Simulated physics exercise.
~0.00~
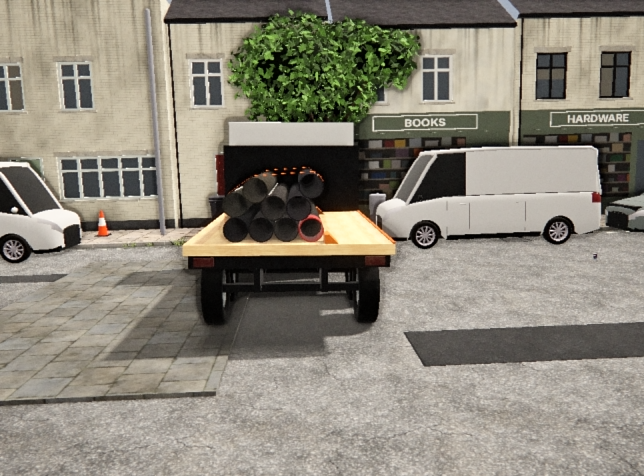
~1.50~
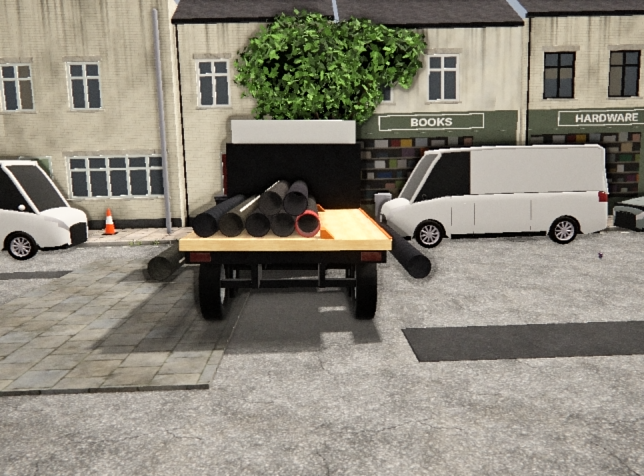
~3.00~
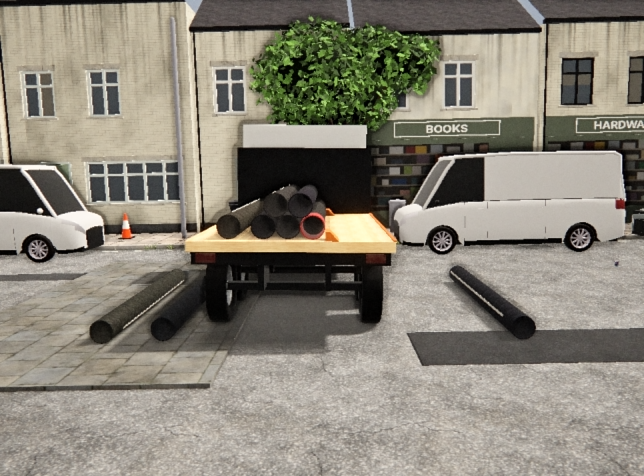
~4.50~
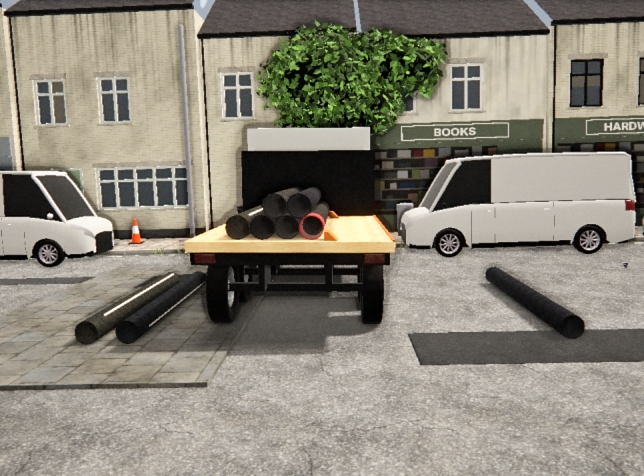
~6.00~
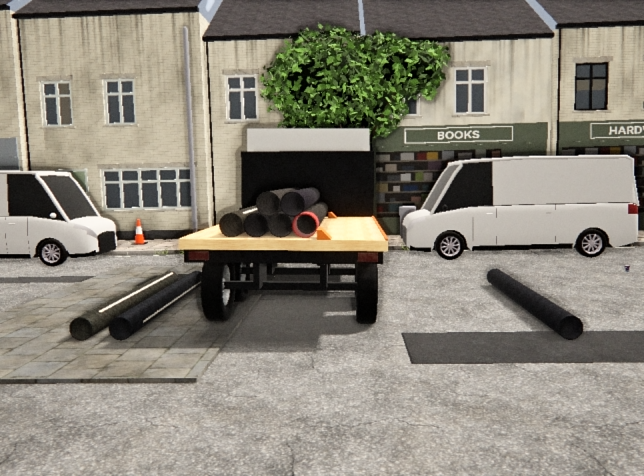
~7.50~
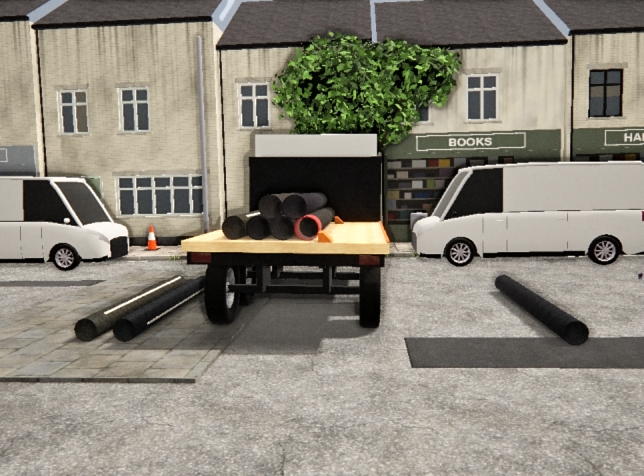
Stacked dark pipes spill off both sides of a flatbed, leaving the red one aboard.
